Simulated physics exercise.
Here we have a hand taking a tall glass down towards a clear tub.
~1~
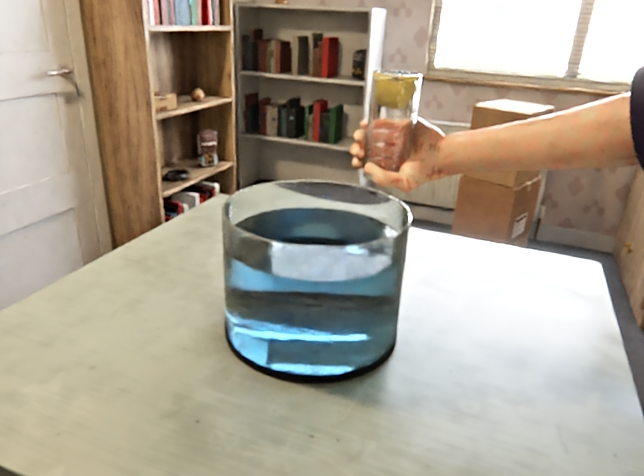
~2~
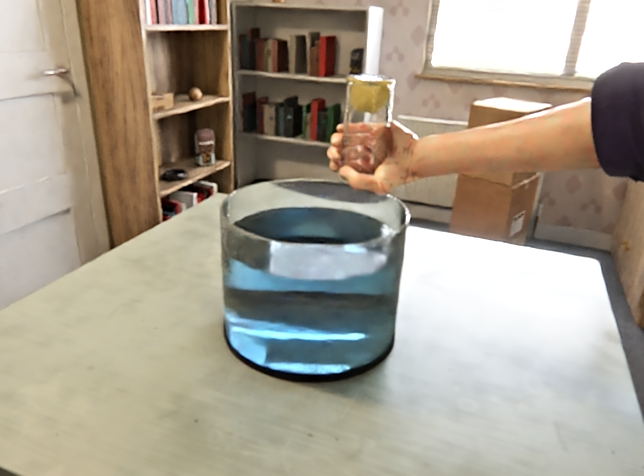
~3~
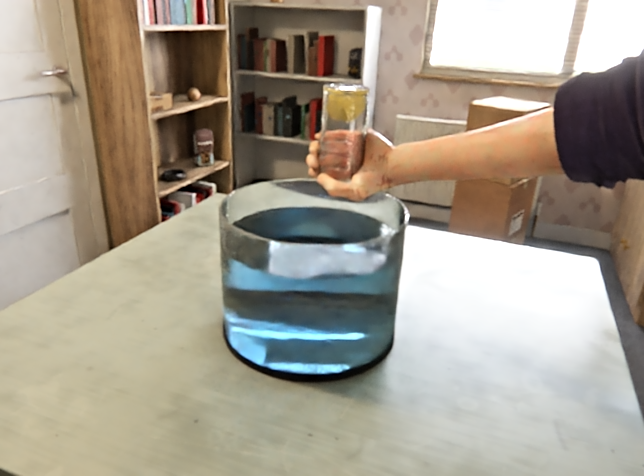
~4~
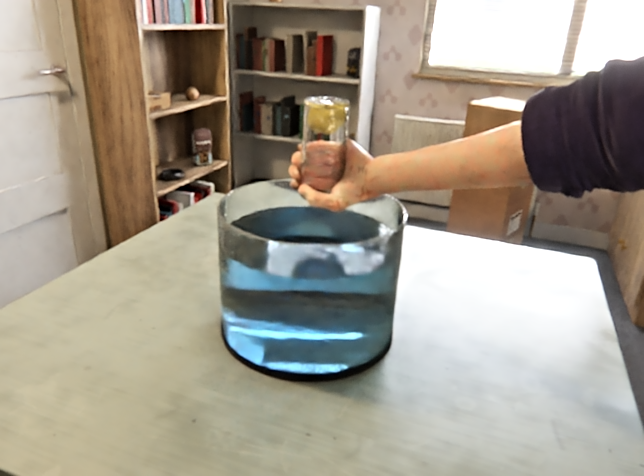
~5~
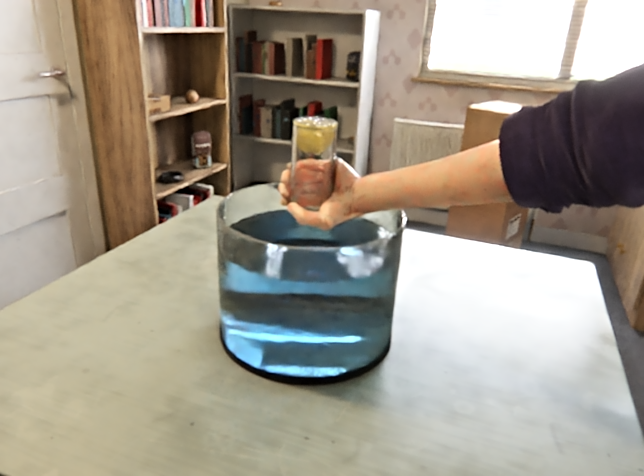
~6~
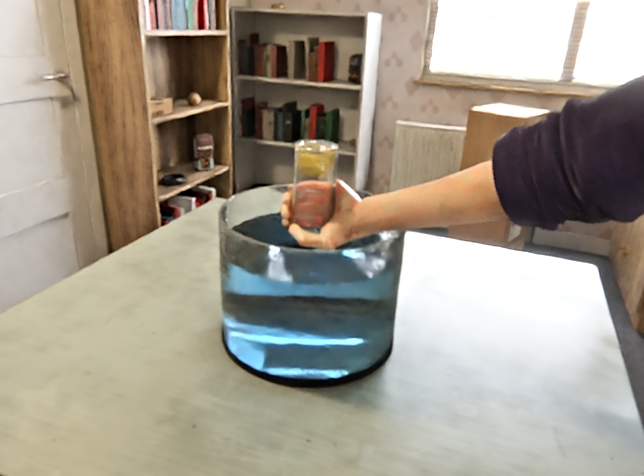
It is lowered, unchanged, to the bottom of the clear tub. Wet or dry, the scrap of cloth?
It stays dry.
Shortly, the tall glass enters the water.
Then, air is trapped inside and holds the level down.
At the finish, the tall glass is under, still full of air, and the scrap of cloth is dry.
